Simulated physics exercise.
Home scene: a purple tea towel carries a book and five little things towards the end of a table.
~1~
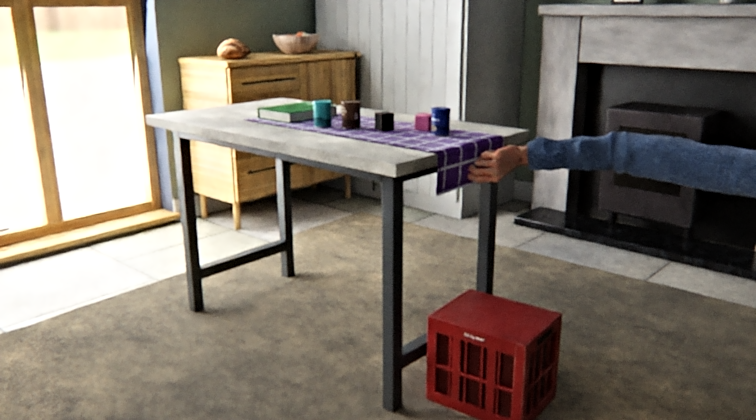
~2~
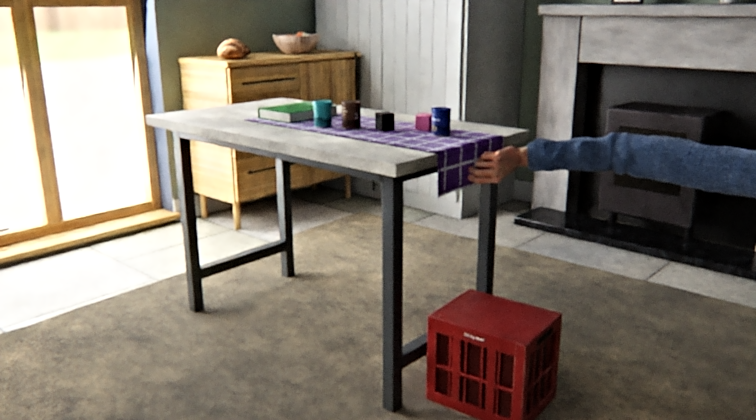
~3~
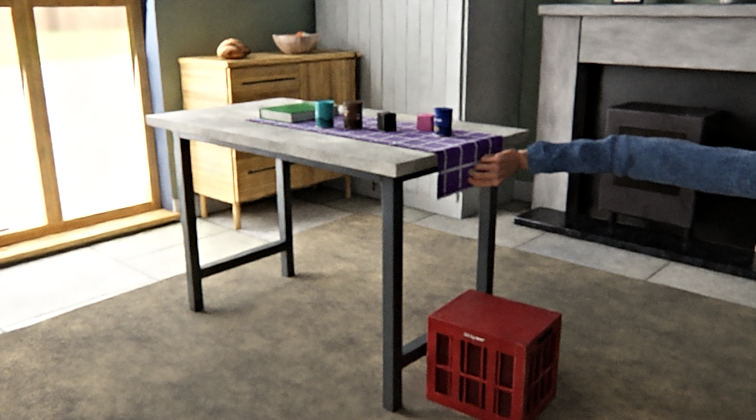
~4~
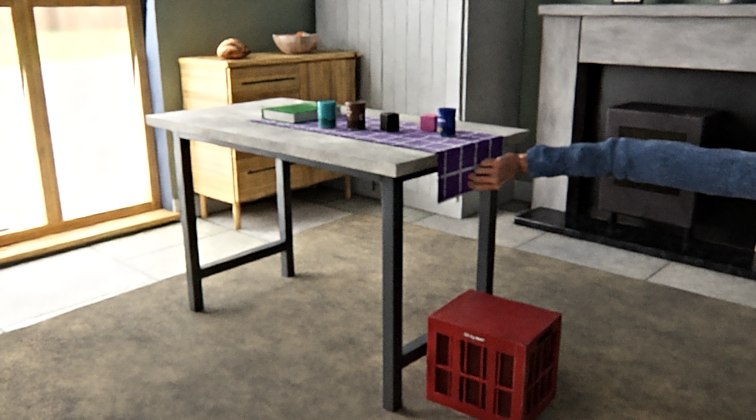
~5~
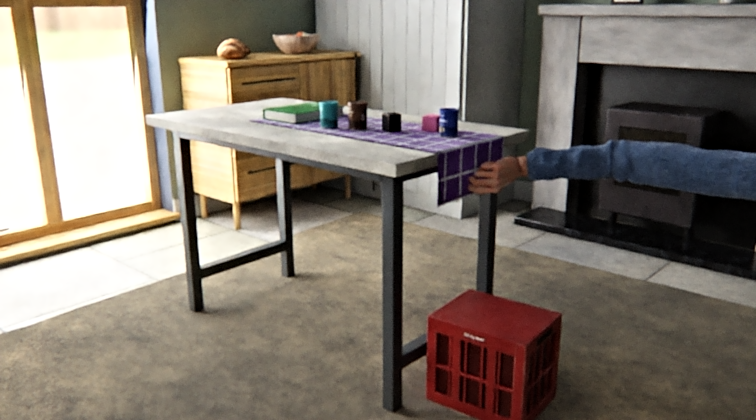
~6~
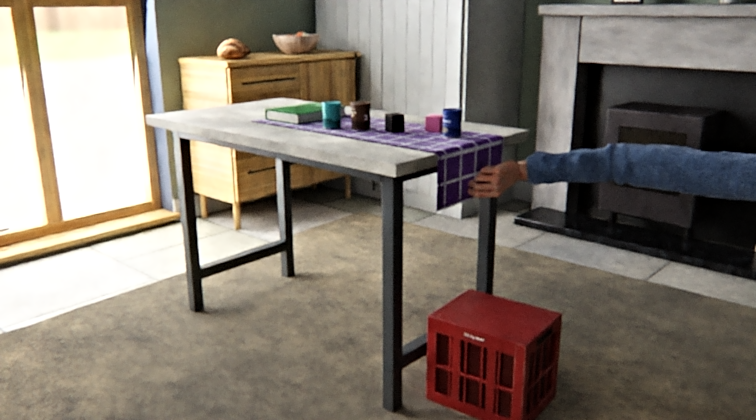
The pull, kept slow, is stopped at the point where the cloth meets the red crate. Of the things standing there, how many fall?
Three come down.
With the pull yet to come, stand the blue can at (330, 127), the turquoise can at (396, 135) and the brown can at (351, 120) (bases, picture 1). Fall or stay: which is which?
Here's how it goes: The blue can makes it through, the turquoise can ends up down, and the brown can makes it through.
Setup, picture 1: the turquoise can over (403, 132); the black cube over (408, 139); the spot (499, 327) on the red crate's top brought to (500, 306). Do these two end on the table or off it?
So the turquoise can leaves, and the black cube leaves.
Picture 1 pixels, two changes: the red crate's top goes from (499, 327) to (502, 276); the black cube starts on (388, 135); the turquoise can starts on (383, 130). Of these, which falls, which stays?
As for the black cube, it holds its spot; as for the turquoise can, it holds its spot.
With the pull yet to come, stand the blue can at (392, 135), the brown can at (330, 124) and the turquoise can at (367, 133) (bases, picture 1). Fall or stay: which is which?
Blue can: Lost. Brown can: Safe. Turquoise can: Lost.
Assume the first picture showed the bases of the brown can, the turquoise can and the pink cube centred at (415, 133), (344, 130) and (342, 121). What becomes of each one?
The brown can ends up off the top, the turquoise can ends up on top still, the pink cube ends up on top still.
A little later, hem near (471, 251); blue can gone.
Next, hem on the crate; blue can, pink cube and black cube gone.
When it is over, hem on the crate; blue can, pink cube and black cube gone. Over the edge go three.
